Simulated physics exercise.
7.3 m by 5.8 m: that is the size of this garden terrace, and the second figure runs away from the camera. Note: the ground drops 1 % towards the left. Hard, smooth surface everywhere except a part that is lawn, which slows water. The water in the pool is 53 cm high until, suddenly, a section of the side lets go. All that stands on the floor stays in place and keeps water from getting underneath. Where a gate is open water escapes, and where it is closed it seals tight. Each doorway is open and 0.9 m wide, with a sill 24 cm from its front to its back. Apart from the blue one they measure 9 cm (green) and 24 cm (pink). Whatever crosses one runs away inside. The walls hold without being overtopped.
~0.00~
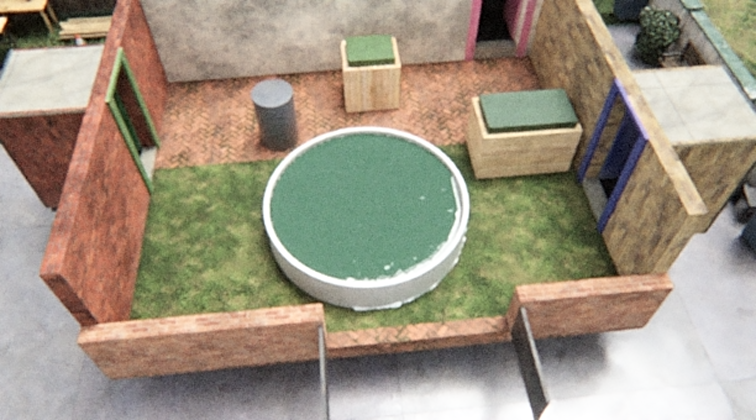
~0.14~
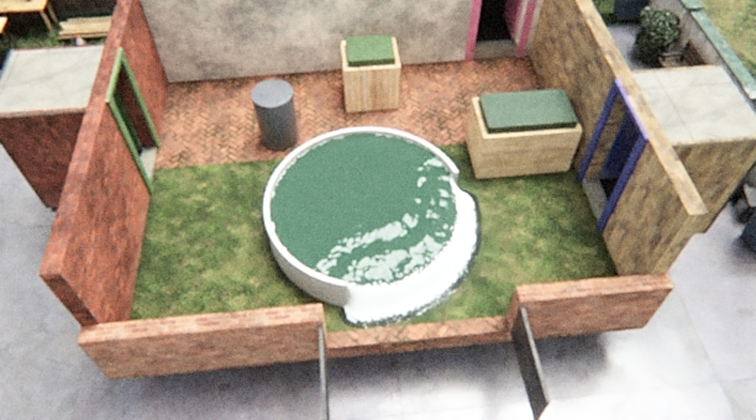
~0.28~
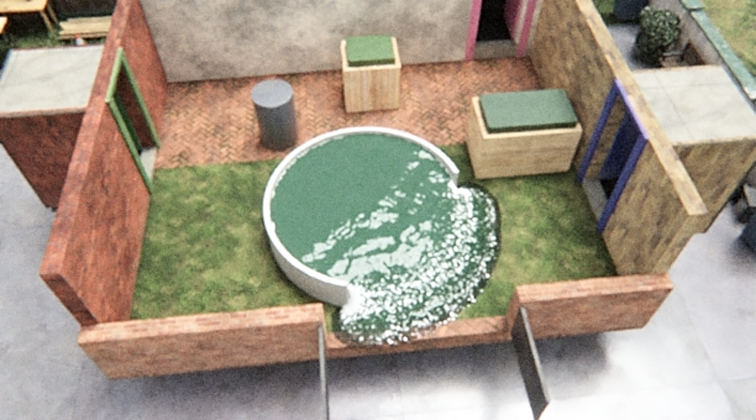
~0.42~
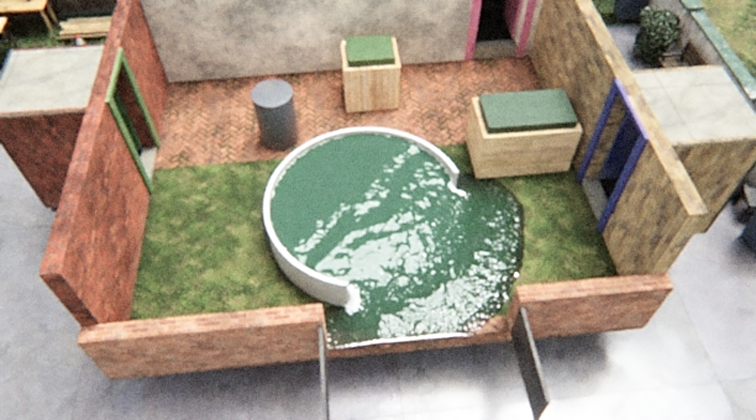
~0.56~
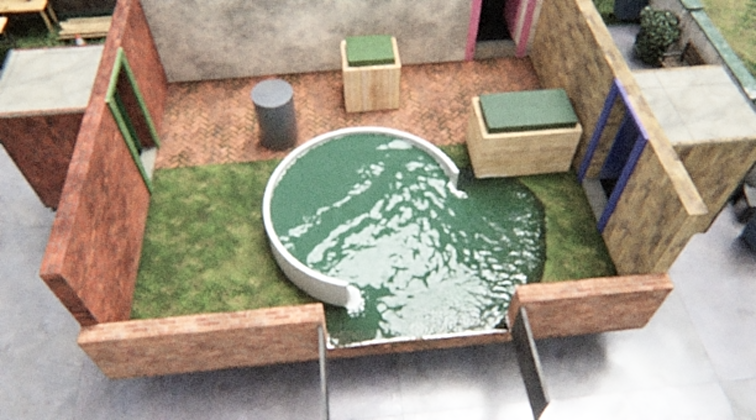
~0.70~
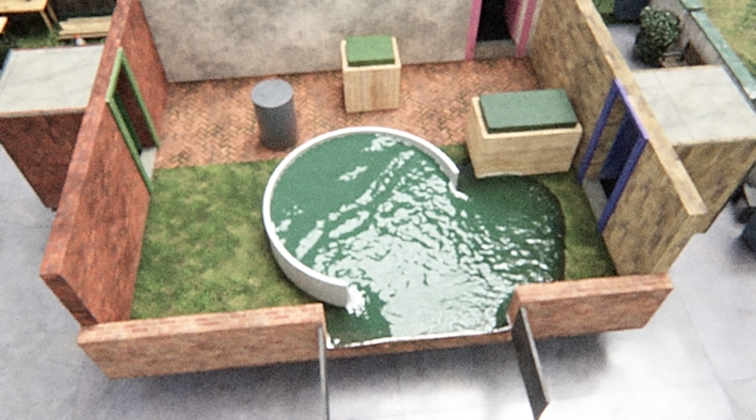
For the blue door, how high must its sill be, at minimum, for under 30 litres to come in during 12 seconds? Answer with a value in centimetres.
It must be roughly 16 cm high.
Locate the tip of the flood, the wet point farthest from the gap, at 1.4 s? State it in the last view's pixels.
Around (570, 167).
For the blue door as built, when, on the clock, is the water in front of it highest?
The level tops out near 2.8 seconds.
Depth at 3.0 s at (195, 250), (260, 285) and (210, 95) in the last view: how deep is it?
Roughly 0, 0 and 0 cm, in turn.
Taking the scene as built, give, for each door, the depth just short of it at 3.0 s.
Depths, in cm - green: 0, blue: 21, pink: 0.
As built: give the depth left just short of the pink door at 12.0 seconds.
Lab note: Depth approx. 2.5 cm.
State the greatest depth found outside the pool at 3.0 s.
Max depth: About 30 cm.
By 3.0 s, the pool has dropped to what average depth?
19 cm, roughly.
After 1.4 s water covers 25 % of the floor, deepest (22 cm) near (504, 315); 16 cm at the blue door, 0 litres in over its 14 cm sill.
After 3.0 s water covers 25 % of the floor, deepest (30 cm) near (613, 304); 21 cm at the blue door, 13 litres in over its 14 cm sill.
After 12.0 s water covers 65 % of the floor, deepest (6 cm) near (516, 314); 3 cm at the blue door, 55 litres in over its 14 cm sill.
At the blue door as built, the water arrived by 1.1 s and peaked near 22 cm at 2.8 s.
Run again over the same 12 s with other heights there, 55 litres in over 14 cm, 11 litres over 19 cm. The limit of 30 litres is kept from about 16 cm up.
